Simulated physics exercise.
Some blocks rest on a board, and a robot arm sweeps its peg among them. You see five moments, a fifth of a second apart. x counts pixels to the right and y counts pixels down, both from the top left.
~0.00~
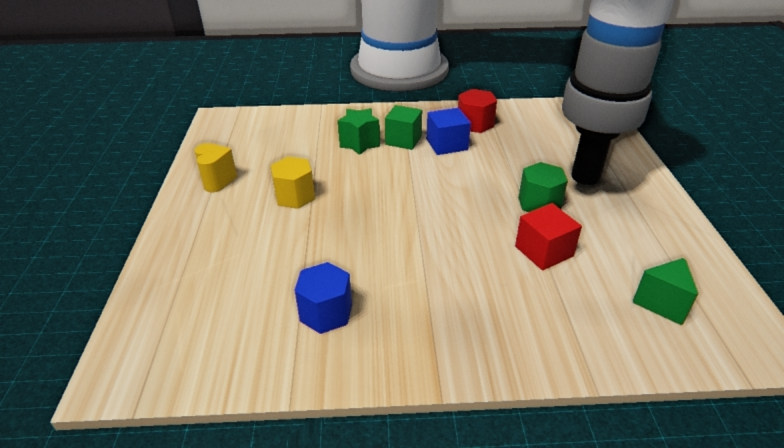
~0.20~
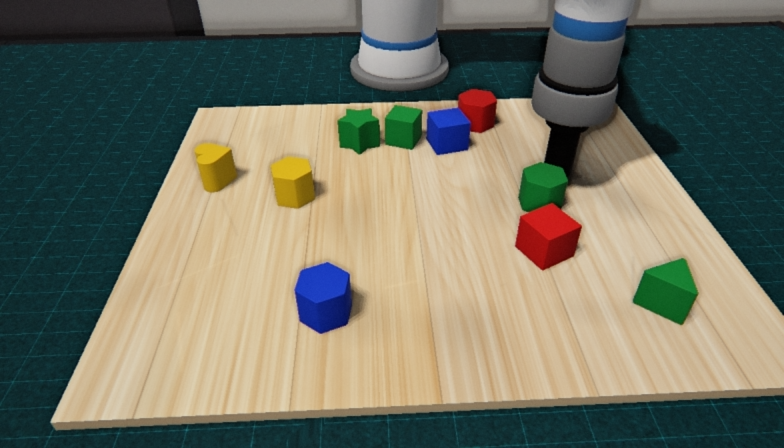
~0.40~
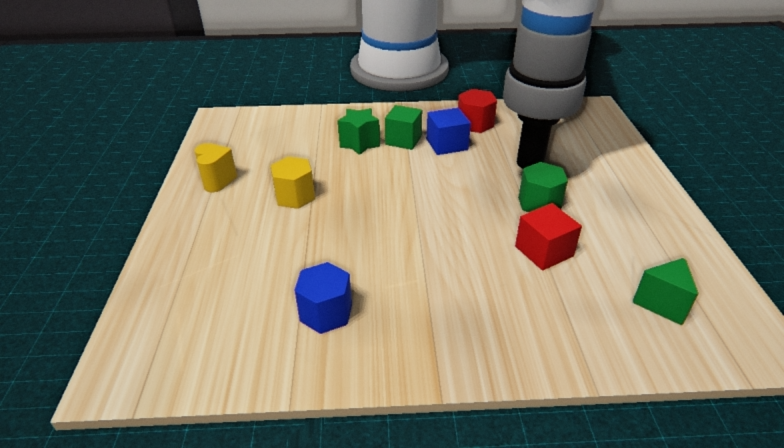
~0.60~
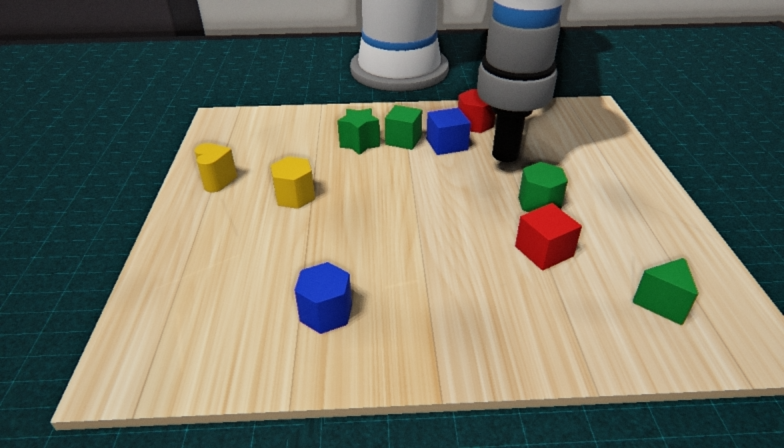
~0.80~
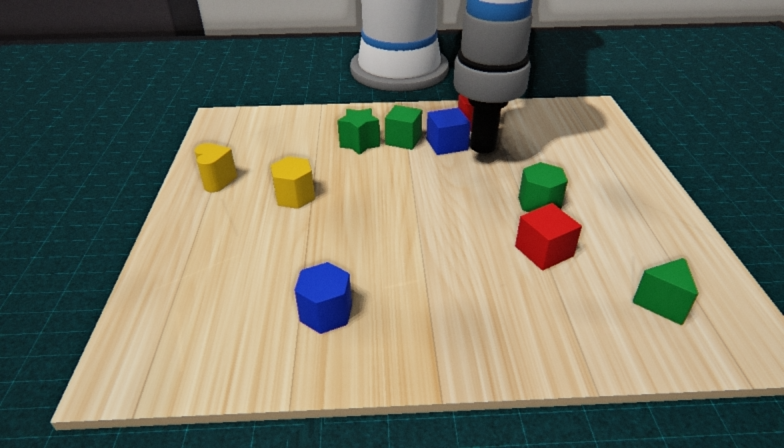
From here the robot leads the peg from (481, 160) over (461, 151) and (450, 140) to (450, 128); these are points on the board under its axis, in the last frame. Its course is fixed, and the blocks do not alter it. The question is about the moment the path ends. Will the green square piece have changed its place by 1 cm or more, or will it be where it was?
That one moves away.
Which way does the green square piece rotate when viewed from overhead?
It twists anticlockwise.
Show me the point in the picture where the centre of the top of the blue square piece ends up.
For the centre of its top, I'd go with (424, 98).
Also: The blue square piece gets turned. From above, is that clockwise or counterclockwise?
Verdict: Counterclockwise.
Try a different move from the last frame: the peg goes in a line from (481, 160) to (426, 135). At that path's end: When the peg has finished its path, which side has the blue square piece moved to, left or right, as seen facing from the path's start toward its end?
It shifts to the right.
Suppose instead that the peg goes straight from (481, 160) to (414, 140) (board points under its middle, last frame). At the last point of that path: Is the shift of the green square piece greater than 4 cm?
No, I don't think so.
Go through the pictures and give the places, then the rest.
Peg's lower end (585, 177); green square piece (404, 113); blue square piece (449, 117); red hexagon (478, 97), in the first frame.
Peg (557, 171); blocks still, in the second frame.
Peg (530, 164); blocks still, in the third frame.
Peg (505, 156); blocks still, in the fourth frame.
Peg (483, 147); green square piece (404, 113); blue square piece (449, 117); red hexagon hidden, in the fifth frame.
What follows on the original path. Halfway along, peg (455, 133); green square piece (398, 112), turned 25° anticlockwise; blue square piece (435, 108), turned 25° anticlockwise.
At the end, peg (451, 115); green square piece (396, 111), turned 40° anticlockwise; blue square piece (424, 98), turned 55° anticlockwise; red hexagon still.
